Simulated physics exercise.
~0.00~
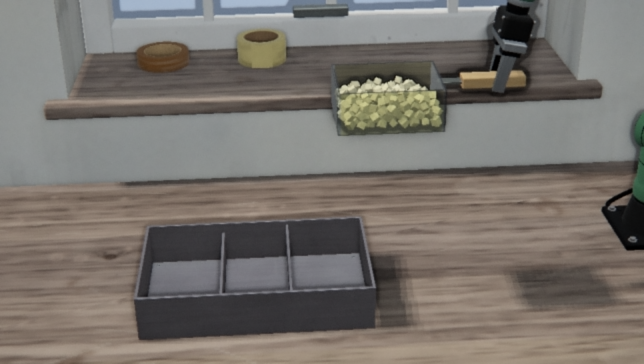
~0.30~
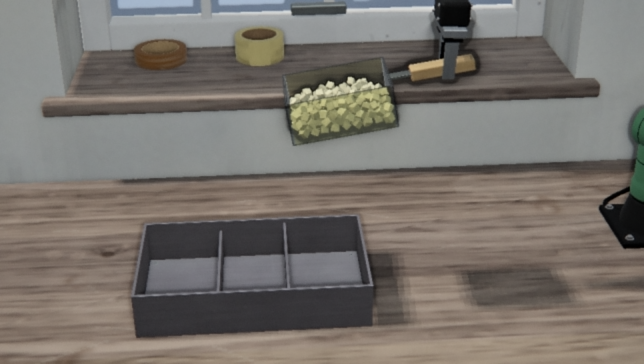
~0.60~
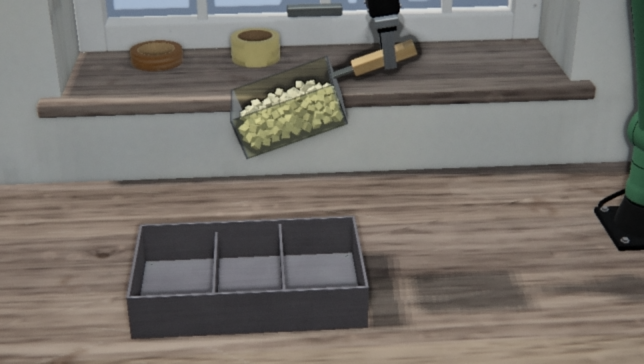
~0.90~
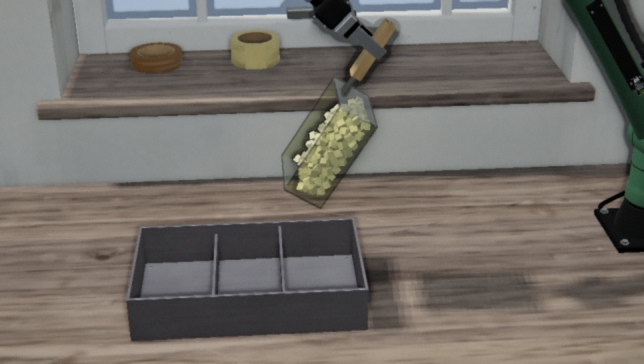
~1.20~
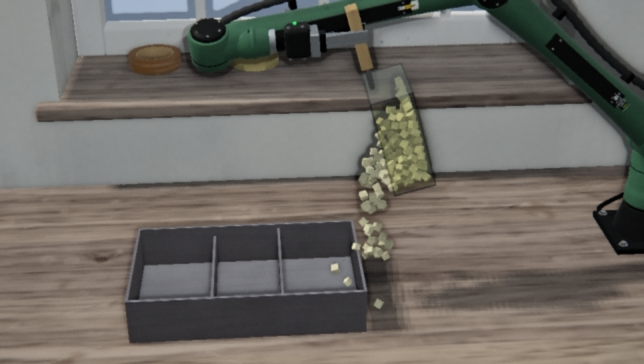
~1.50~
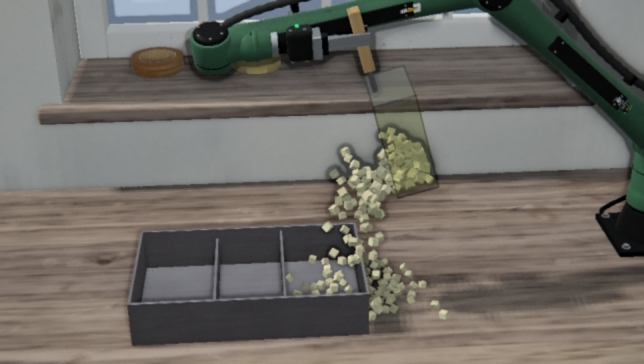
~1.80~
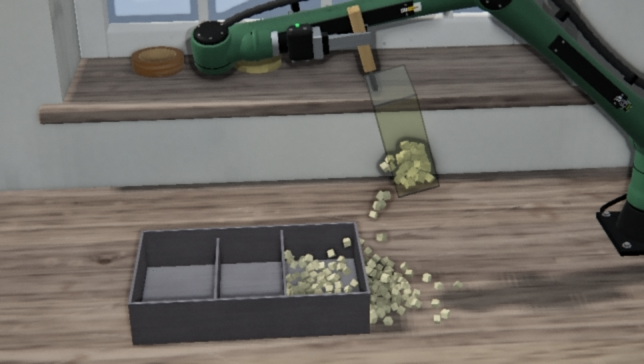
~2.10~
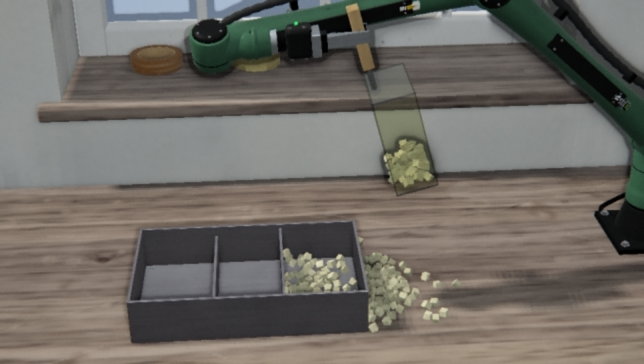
On a wooden counter below a window, seen from slightly above by a gently swaying camera, a dark grey crate with three compartments sits at the left. A green and black robot arm holds a grey box of pale yellow-green vegetable dice by its wooden handle near the sill, where a brown dish and a yellow ring-shaped item rest. The arm carries the box left, then swings it right while tipping it steeply. The dice pour down over the crate's right end, some landing in the right compartment and many scattering on the counter. Finally the box hangs still, a clump remaining inside.
